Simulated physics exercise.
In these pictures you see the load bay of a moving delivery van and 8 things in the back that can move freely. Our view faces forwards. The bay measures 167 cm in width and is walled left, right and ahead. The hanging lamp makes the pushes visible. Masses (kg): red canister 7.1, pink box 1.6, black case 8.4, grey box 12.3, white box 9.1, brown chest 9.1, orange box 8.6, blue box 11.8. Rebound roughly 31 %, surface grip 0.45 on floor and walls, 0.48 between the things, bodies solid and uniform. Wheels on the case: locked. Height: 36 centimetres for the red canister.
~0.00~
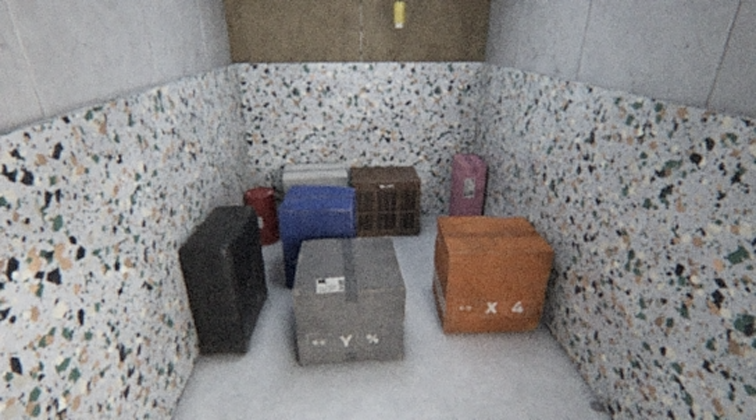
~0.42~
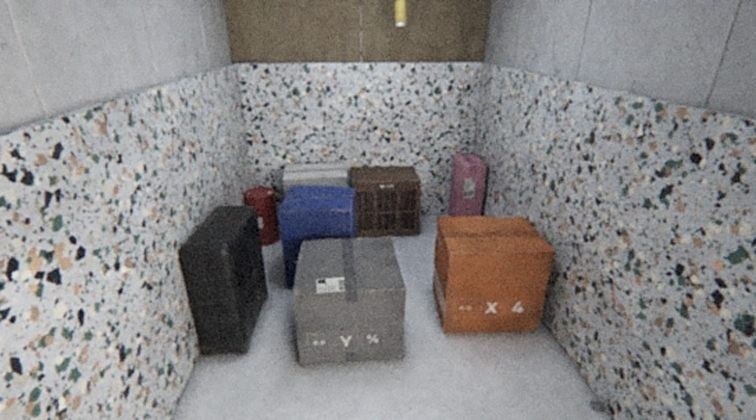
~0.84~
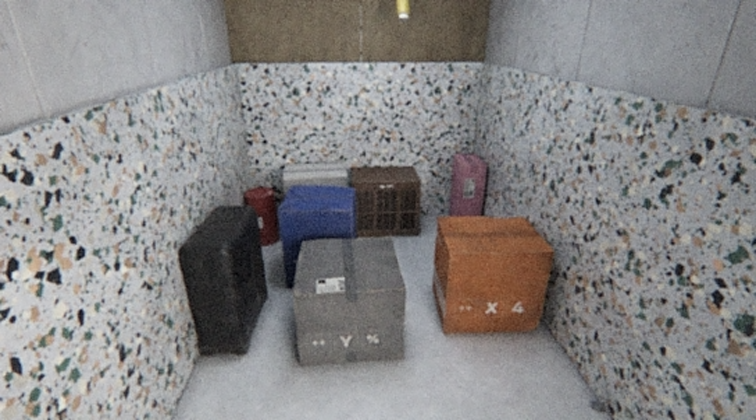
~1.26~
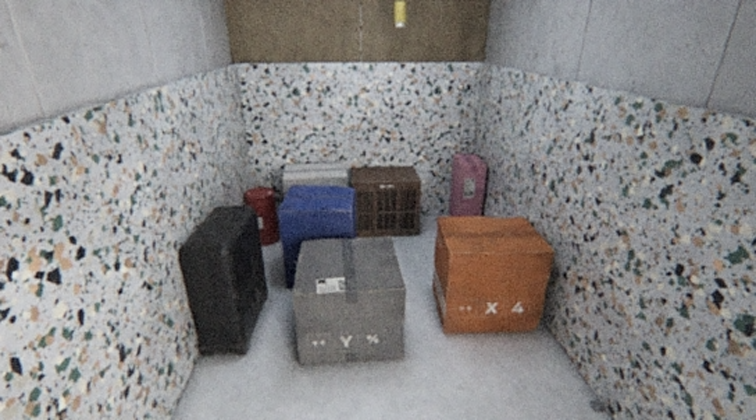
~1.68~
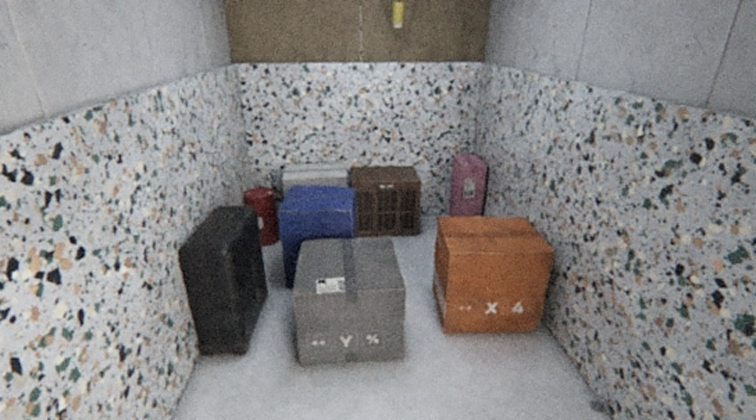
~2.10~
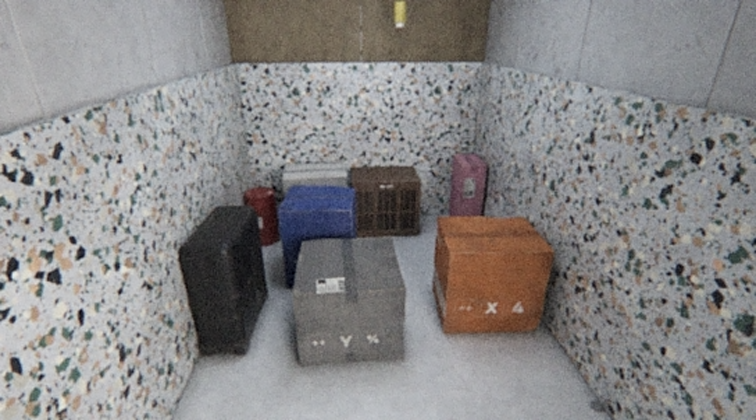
To begin with, a grey box and an orange box sit at the front of a speckled-walled bay, with a black case at left and blue, white, brown, red and pink items behind. The yellow hanging lamp dips slightly lower, then returns upward, while the load shows no visible shift.
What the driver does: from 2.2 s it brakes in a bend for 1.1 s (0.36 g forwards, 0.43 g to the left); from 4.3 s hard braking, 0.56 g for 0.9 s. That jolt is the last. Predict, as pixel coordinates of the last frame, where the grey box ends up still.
Roughly (306, 258).
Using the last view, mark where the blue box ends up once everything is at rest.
At about (289, 218).
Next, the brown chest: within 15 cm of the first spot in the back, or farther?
In the end the brown chest remains stationary.
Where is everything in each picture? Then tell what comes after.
Steady run; grey box (349, 296); red canister (263, 217), in the first frame.
Force 0.31 g backwards; black case (230, 276), in the second frame.
Force 0.31 g backwards; brown chest (384, 201); orange box (486, 273), in the third frame.
Steady run; blue box (322, 236); red canister (262, 217), in the fourth frame.
Steady run; pink box (466, 194); black case (230, 276), in the fifth frame.
Steady run; grey box (349, 296), in the sixth frame.
After 2.80 s, force 0.36 g forwards, 0.43 g left; grey box slid 8 cm near (337, 291); pink box leaning 13°; blue box slid 8 cm.
After 3.00 s, force 0.36 g forwards, 0.43 g left; grey box slid 18 cm near (321, 284); pink box leaning 34°; blue box slid 18 cm.
After 3.30 s, steady run; grey box slid 32 cm near (303, 274); pink box leaning 33°; orange box slid 37 cm.
After 5.00 s, force 0.45 g forwards; grey box slid 41 cm near (304, 261); pink box leaning 33°; orange box slid 47 cm.
At rest (5.7 s), not toppled but over 15 cm from the start, pink box, black case, grey box, orange box and blue box; the other 3 in place, give or take 15 cm. Seen from the same camera at the end, grey box near (306, 258).
